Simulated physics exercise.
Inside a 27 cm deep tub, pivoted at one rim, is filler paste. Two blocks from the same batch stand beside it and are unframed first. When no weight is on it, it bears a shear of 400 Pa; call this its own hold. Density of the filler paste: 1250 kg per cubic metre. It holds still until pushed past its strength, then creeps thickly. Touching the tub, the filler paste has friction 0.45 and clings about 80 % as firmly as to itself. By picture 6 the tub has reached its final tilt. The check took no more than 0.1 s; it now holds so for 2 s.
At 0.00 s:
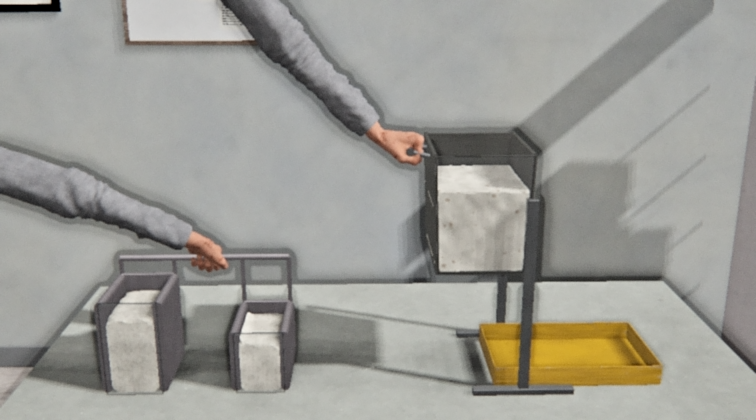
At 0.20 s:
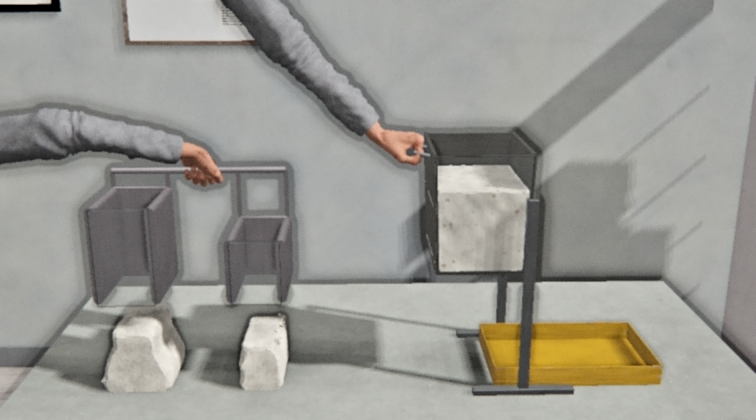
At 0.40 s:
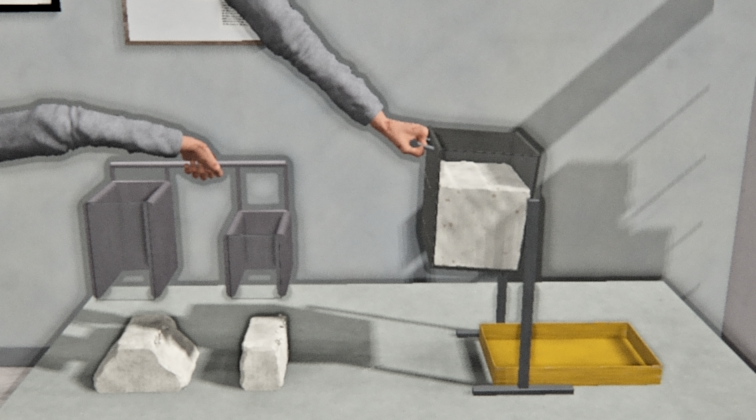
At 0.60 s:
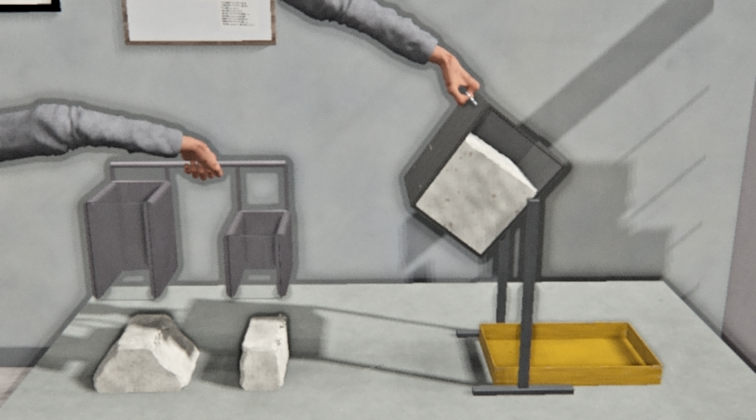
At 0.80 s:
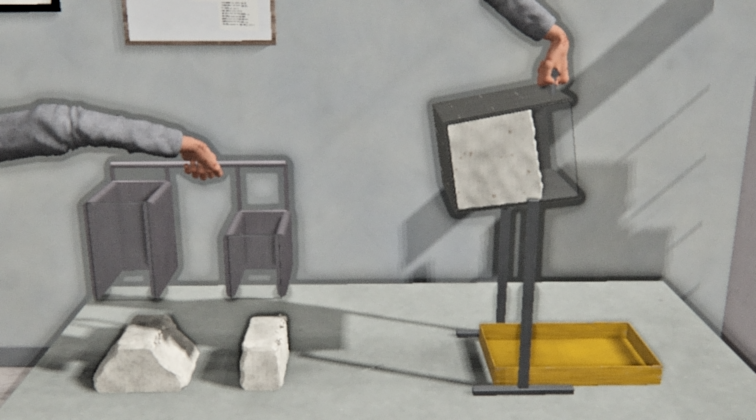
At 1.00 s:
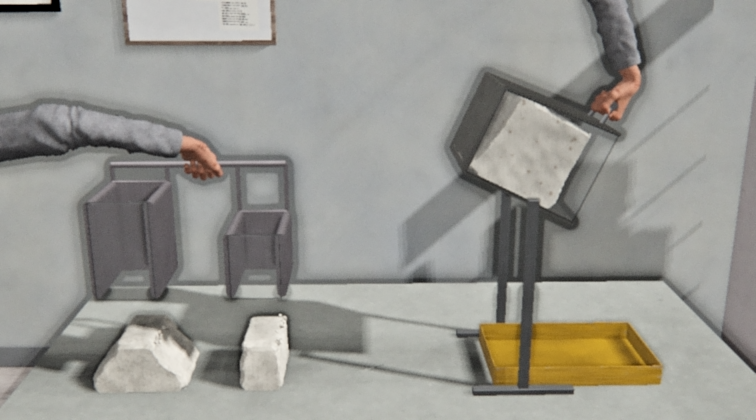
Two framed holders lift off pale blocks, the left one slumping, before a hand tilts the tub rightward.
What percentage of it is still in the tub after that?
About 0 %.
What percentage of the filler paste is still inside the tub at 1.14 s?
Share in tub: Some 75 percent.
By 1.14 s, the tub is at 114 degrees and holds 77 %.
By 1.31 s, the tub is at 114 degrees and holds 27 %.
By 1.48 s, the tub is at 114 degrees and holds 2 %.
By 1.65 s, the tub is at 114 degrees and holds 0 %.
By 3.00 s, at the end, the tub is at 114 degrees and holds 0 %.
